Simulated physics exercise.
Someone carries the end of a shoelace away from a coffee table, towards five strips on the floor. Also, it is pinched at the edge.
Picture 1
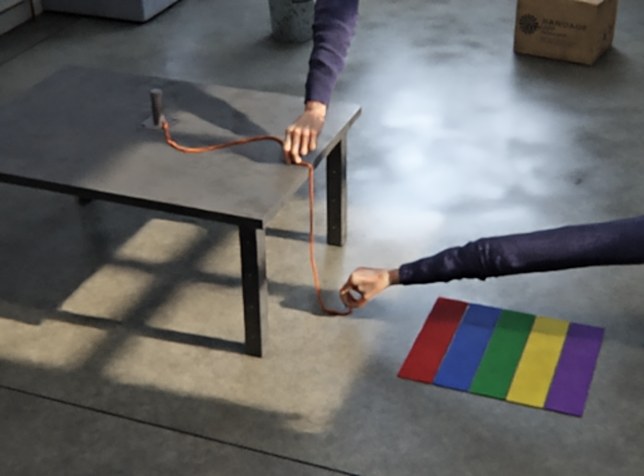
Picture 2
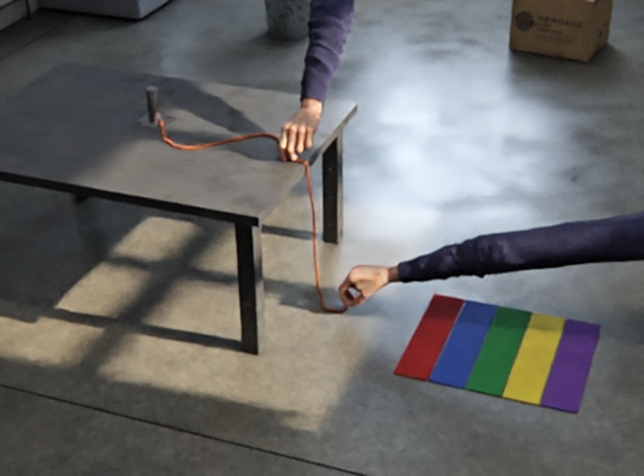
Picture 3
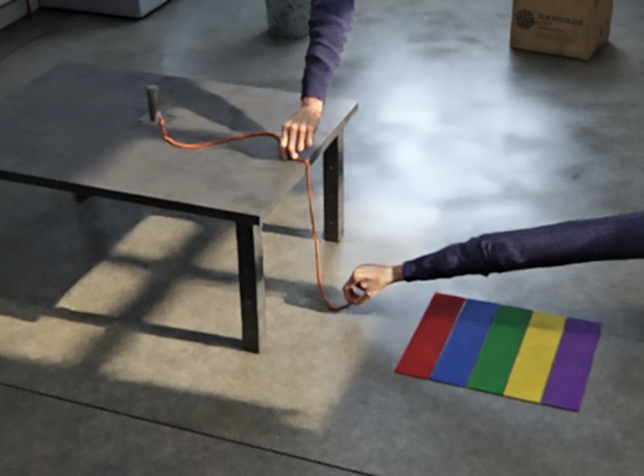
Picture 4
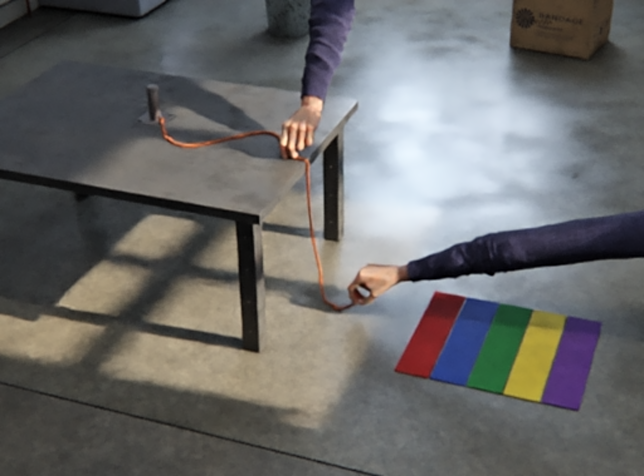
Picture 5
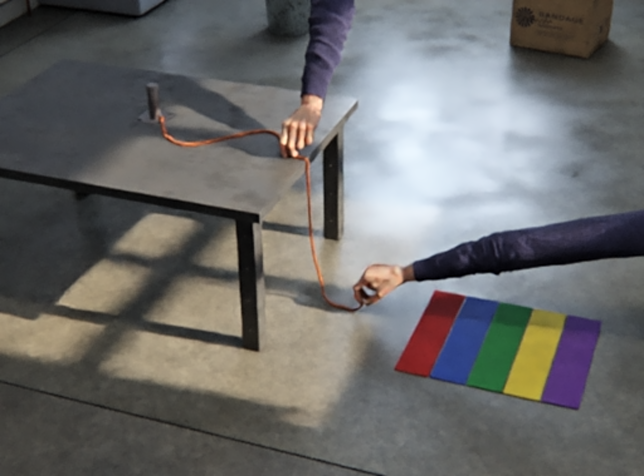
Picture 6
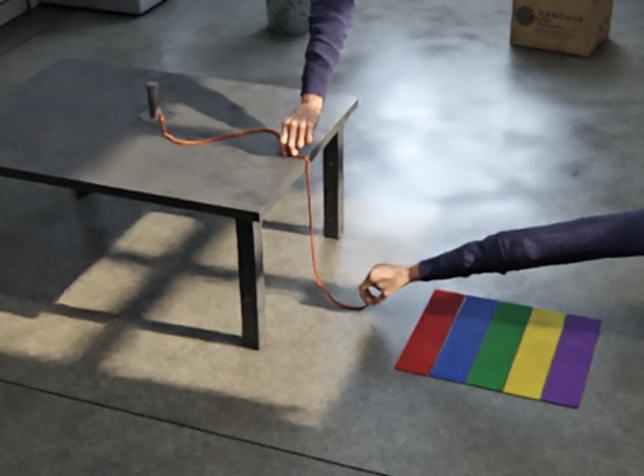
A hand near the floor slowly drew the end of an orange cord slightly to the right, towards five coloured strips, while another hand kept the cord pinched at the edge of a dark table.
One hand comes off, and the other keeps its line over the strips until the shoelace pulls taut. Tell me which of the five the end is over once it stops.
It is over the yellow strip.
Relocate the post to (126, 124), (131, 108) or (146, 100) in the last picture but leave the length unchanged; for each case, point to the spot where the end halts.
(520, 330), (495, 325) and (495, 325).
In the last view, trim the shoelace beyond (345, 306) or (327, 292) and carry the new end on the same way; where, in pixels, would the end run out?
Taking the tries in order, the answers are (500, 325) and (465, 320).
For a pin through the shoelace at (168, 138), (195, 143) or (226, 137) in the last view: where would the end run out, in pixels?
(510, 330), (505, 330) and (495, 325).
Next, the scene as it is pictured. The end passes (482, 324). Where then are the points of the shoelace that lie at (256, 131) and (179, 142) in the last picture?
They sit at (288, 147) and (223, 128), in that order.
A little later, end near (482, 324); over blue.
Next, end near (517, 331); over green.
When it is tight, end near (539, 335); over yellow. It halts on the yellow strip.
